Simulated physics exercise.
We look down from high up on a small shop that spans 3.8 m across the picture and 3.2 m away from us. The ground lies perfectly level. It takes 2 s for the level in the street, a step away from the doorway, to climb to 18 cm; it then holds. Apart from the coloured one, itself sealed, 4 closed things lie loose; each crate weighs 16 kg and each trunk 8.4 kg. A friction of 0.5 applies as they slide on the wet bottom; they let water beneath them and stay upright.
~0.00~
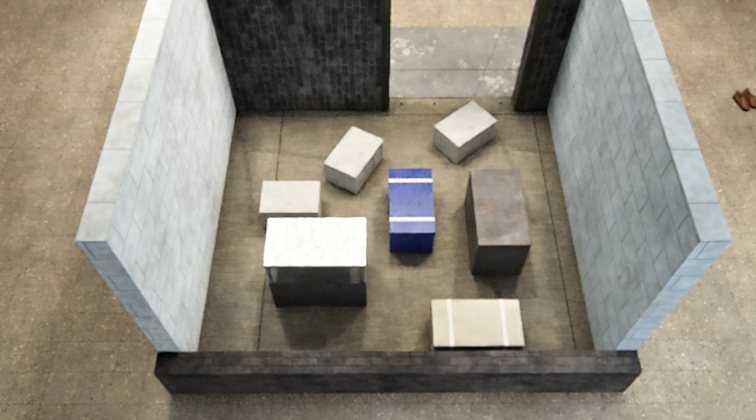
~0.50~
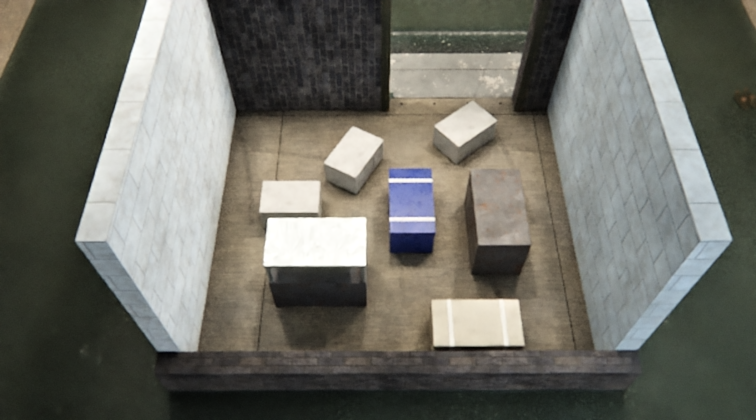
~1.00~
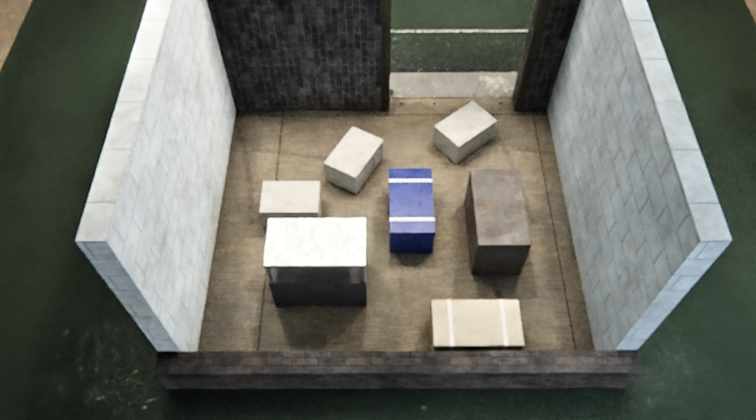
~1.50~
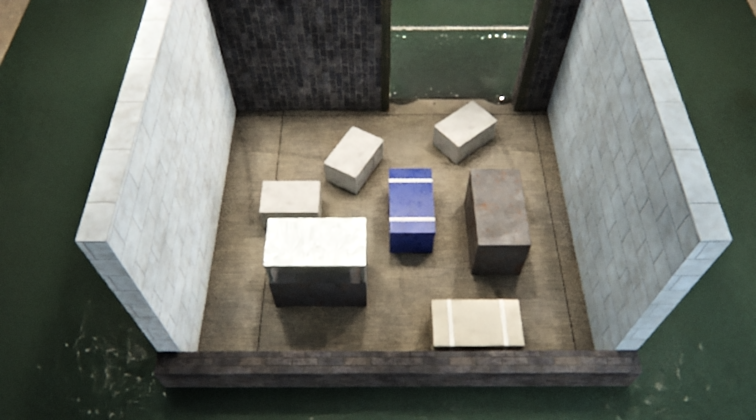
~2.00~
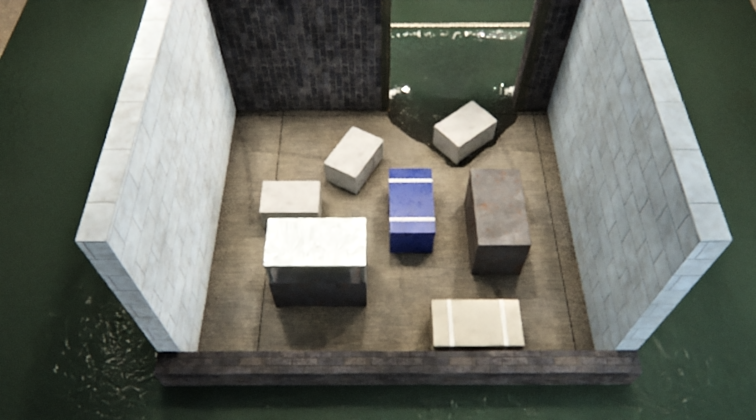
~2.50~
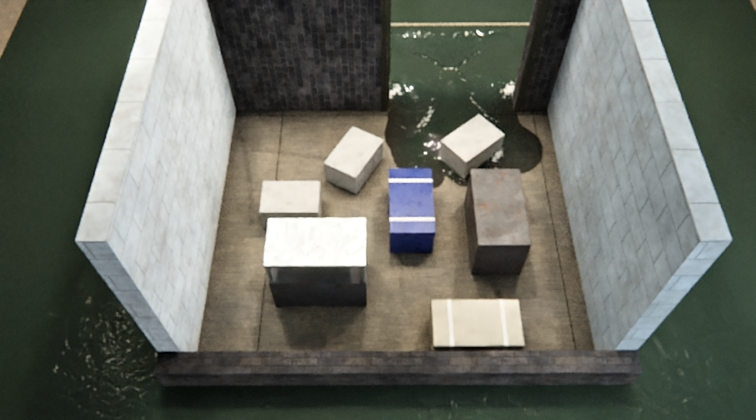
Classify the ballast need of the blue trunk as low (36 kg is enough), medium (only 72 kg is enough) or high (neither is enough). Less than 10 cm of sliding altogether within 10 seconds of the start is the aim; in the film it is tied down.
Medium.
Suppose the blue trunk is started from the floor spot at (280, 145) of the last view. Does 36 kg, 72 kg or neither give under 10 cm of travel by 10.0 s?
Well, must use the heavier.
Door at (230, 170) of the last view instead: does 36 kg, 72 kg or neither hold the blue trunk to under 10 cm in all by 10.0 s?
That way, only the big mass suffices.
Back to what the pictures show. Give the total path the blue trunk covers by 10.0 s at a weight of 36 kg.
Roughly 50 cm.
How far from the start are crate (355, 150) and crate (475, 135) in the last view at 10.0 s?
80 cm, 250 cm.
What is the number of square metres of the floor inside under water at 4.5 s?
I'd put it close to 8.0 m2.
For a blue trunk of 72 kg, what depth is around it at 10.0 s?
Something like 11 centimetres.
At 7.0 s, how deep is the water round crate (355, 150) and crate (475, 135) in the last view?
Some 4 cm at the first, some 8 cm at the second.
After 3.5 s the blue trunk would be 0 cm from its start with 36 kg and 0 cm from its start with 72 kg; 6 cm of water round it then.
After 4.5 s the blue trunk would be 3 cm from its start with 36 kg and 0 cm from its start with 72 kg; 6 cm of water round it then.
After 7.0 s the blue trunk would be 30 cm from its start with 36 kg and 0 cm from its start with 72 kg; 9 cm of water round it then.
After 10.0 s the blue trunk would be 44 cm from its start with 36 kg and 0 cm from its start with 72 kg; 11 cm of water round it then.
